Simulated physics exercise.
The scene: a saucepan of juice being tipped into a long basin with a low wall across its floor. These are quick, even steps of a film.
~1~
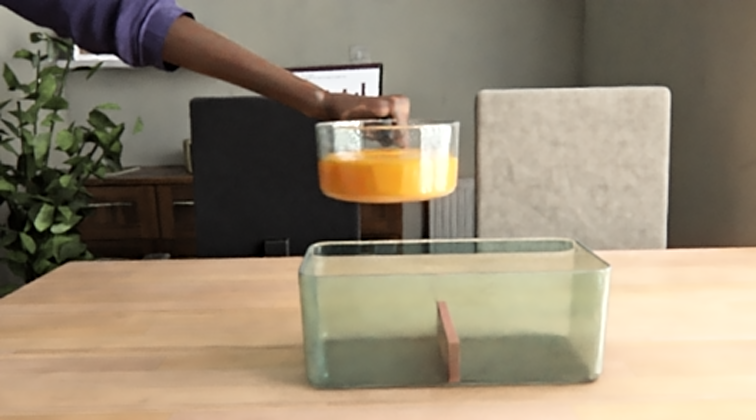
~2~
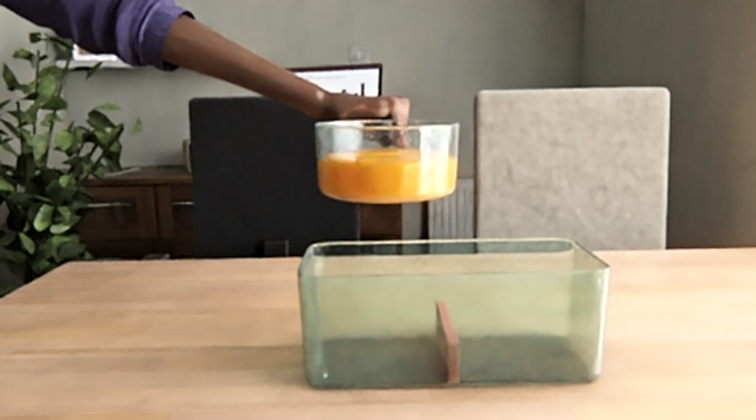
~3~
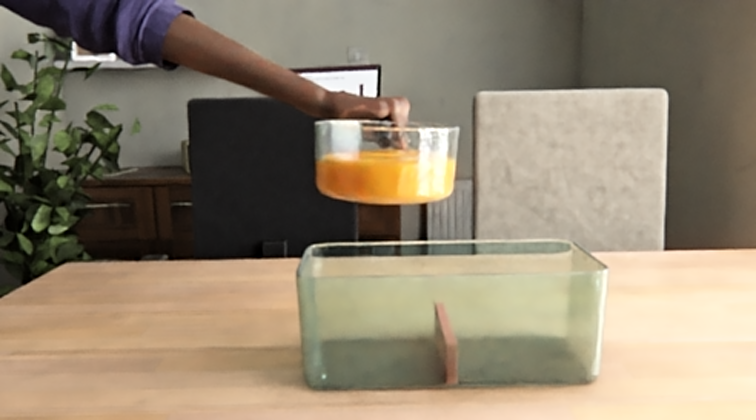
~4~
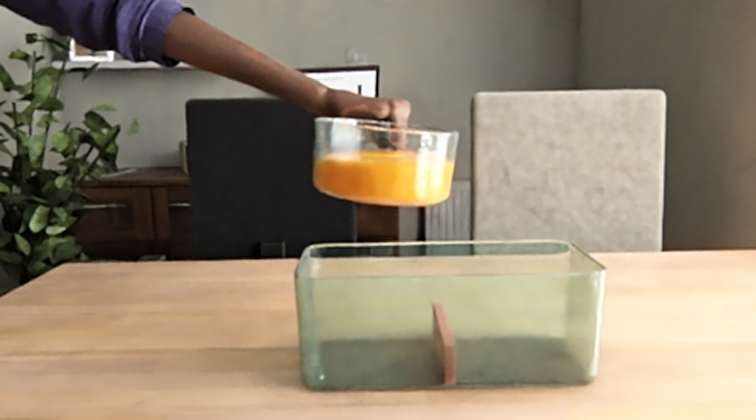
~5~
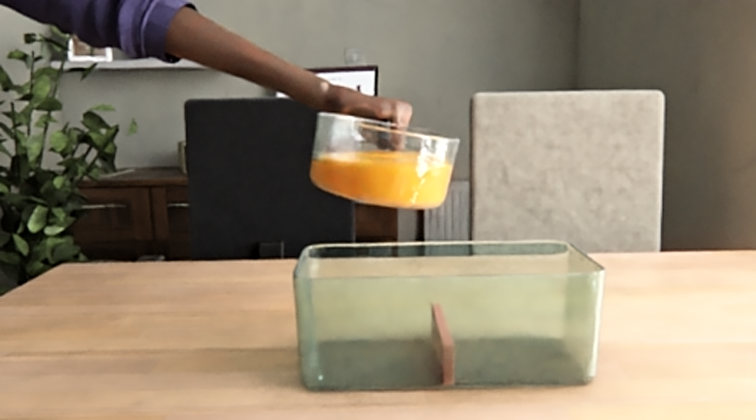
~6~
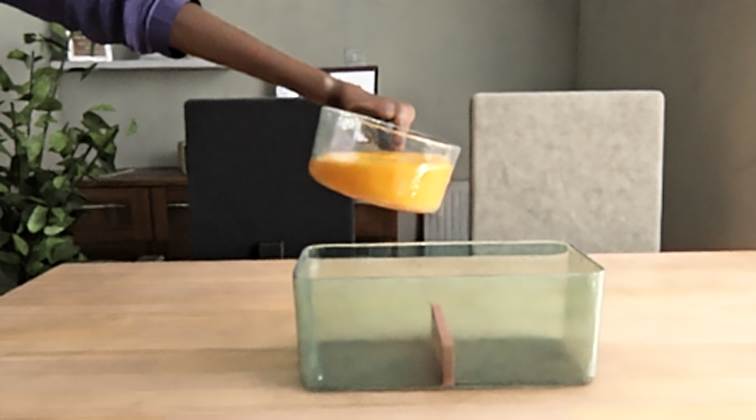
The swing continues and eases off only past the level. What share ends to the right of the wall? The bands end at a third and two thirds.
In the end over two thirds is right of the wall.
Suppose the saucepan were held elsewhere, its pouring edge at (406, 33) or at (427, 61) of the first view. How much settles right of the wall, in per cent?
About 75 and 90 per cent.
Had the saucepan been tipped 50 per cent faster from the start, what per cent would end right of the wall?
Roughly 90 in a hundred.
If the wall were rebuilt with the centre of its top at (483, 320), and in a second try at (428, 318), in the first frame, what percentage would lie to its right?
Near 65 % and 95 %.
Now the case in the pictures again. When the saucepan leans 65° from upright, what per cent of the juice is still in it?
About 65 per cent.
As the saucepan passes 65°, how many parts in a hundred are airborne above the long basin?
It comes to 25 per cent or so.
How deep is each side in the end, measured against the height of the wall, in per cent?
Left about 0, right about 70.
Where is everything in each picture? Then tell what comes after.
The first picture shows tilt 0°; pouring edge (457, 124); surface from (321, 157) to (453, 154); the long basin's rim runs from (305, 260) to (592, 254); the wall's top is at (447, 321).
The second picture shows tilt 1°; pouring edge (457, 125); surface from (321, 157) to (452, 155).
The third picture shows tilt 3°; pouring edge (456, 129); surface from (319, 158) to (451, 156).
The fourth picture shows tilt 6°; pouring edge (456, 135); surface from (317, 158) to (449, 158).
The fifth picture shows tilt 11°; pouring edge (456, 141); surface from (315, 158) to (449, 159).
The sixth picture shows tilt 17°; pouring edge (457, 149); surface from (314, 157) to (450, 158).
A moment on, the saucepan is tipped part way and 64 per cent is still to pour, 0 is left of the wall and 9 right of it.
Next, the saucepan is tipped on its side and 20 per cent is still to pour, 1 is left of the wall and 68 right of it.
Then the saucepan is tipped on its side and 4 per cent is still to pour, 3 is left of the wall and 90 right of it.
Later the saucepan is tipped on its side and 1 per cent is still to pour, 4 is left of the wall and 94 right of it.
In the end 5 per cent lies left of the wall, 94 right of it and 0 outside.
